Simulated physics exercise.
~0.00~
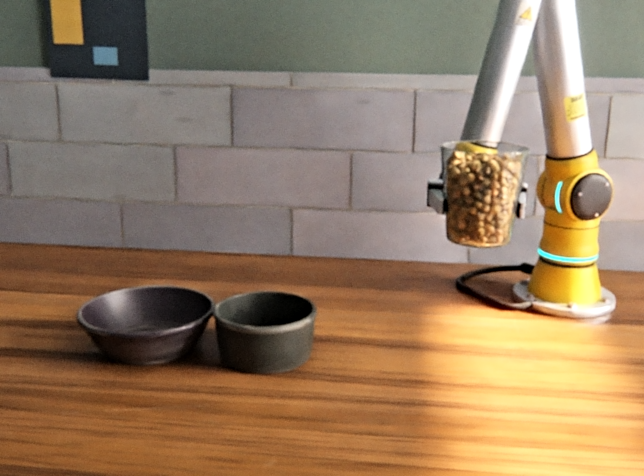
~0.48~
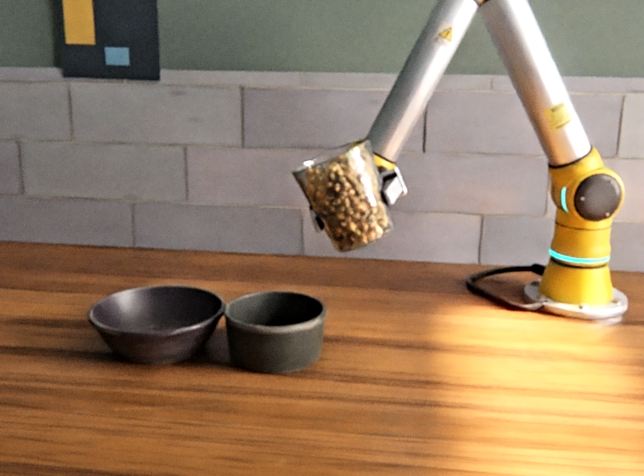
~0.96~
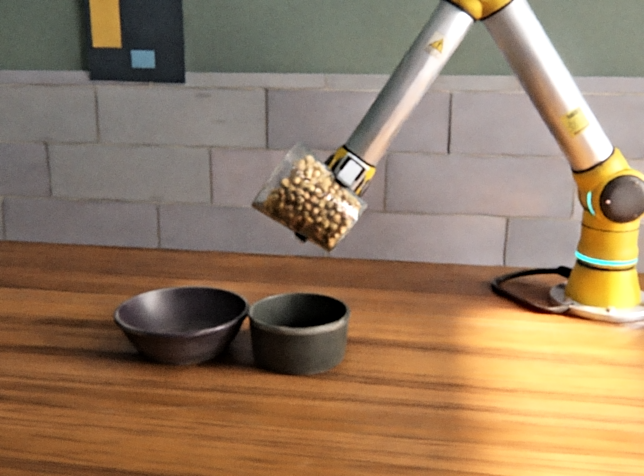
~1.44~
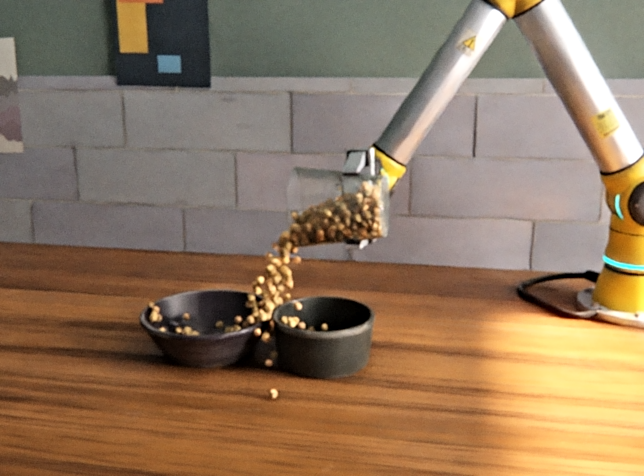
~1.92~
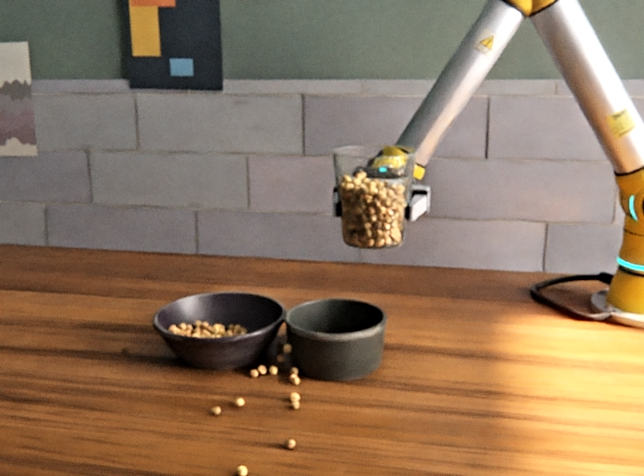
A robot arm tips a cup, spilling some chickpeas into bowls and onto the table, then rights it.
